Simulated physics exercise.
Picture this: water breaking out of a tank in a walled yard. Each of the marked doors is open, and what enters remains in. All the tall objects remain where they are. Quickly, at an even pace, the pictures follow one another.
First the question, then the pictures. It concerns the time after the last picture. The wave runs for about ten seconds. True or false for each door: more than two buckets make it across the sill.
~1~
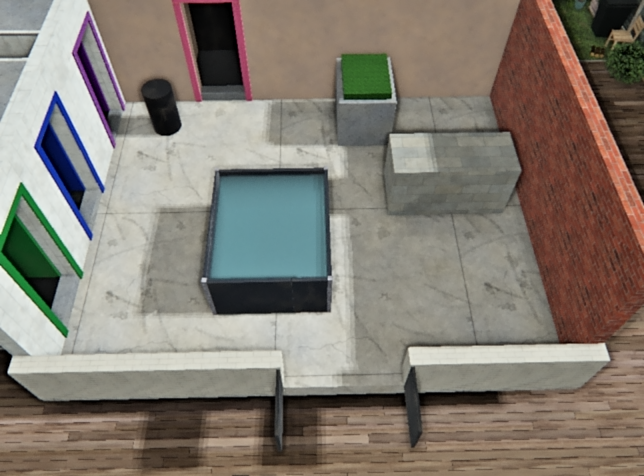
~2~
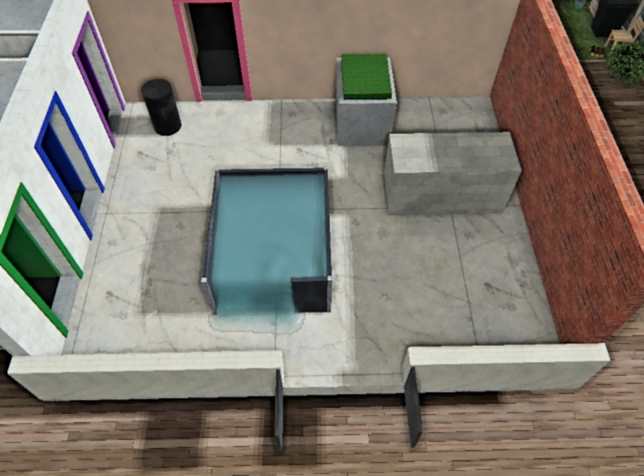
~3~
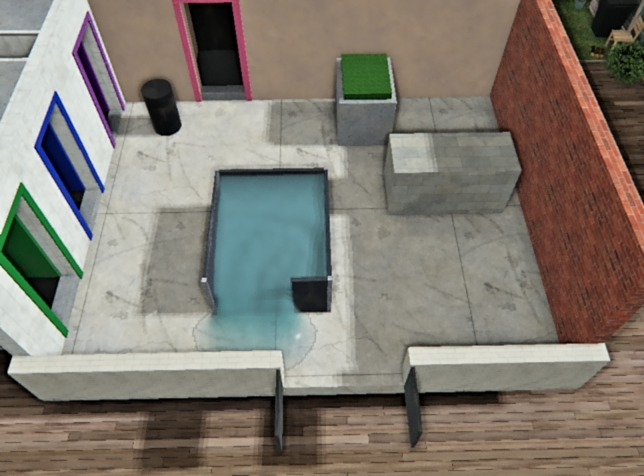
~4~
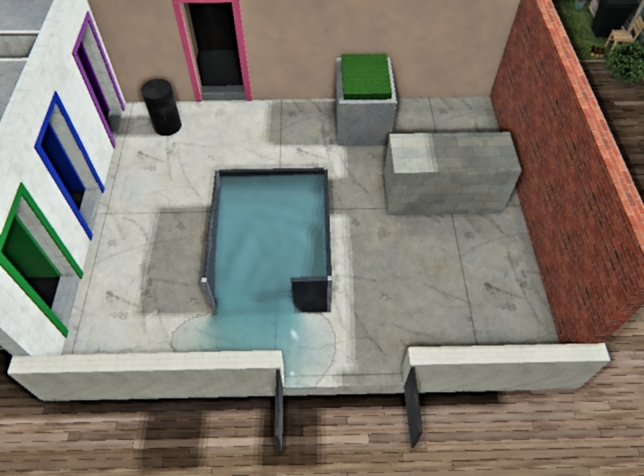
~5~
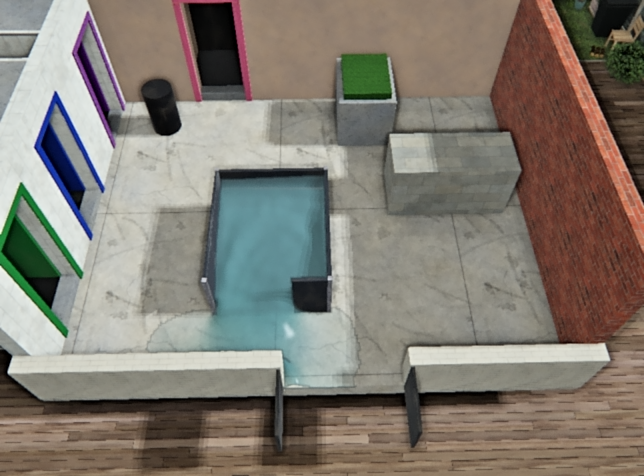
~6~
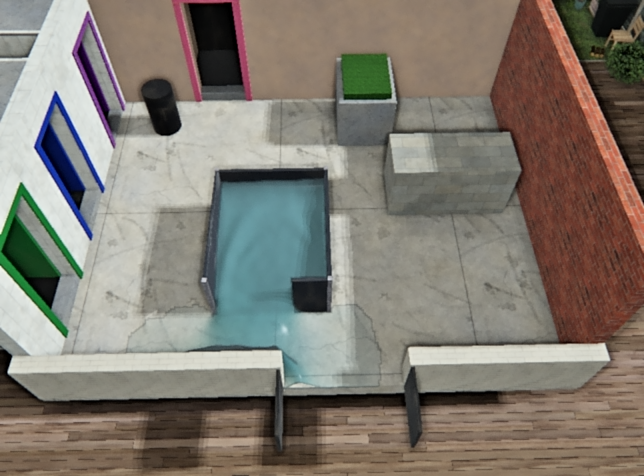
Pink door: False; blue door: False; purple door: True; green door: True.
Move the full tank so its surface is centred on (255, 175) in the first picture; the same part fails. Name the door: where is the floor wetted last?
Last comes the pink-painted one.
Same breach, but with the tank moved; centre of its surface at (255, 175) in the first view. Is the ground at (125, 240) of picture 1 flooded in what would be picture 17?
That spot is reached by the flood.
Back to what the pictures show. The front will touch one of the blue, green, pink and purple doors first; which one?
Result: The one in green is first.
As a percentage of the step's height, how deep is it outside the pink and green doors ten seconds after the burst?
30 and 40 %, in that order.
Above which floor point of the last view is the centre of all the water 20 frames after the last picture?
Point: (236, 276).
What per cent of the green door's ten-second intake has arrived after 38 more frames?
I'd put it at about 100 per cent.
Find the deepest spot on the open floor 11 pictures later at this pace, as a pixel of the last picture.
At about (56, 376).
A moment on, water covers 15 % of the floor; the pink door not reached, the blue door not reached, the purple door not reached, the green door under two buckets in.
Next, water covers 30 % of the floor; the pink door not reached, the blue door wet at the sill, nothing in, the purple door not reached, the green door over two buckets in.
Then, water covers 55 % of the floor; the pink door not reached, the blue door wet at the sill, nothing in, the purple door wet at the sill, nothing in, the green door far over two buckets in.
Later, water covers 75 % of the floor; the pink door wet at the sill, nothing in, the blue door wet at the sill, nothing in, the purple door over two buckets in, the green door far over two buckets in.
In the end, water covers 95 % of the floor; the pink door wet at the sill, nothing in, the blue door wet at the sill, nothing in, the purple door over two buckets in, the green door far over two buckets in.
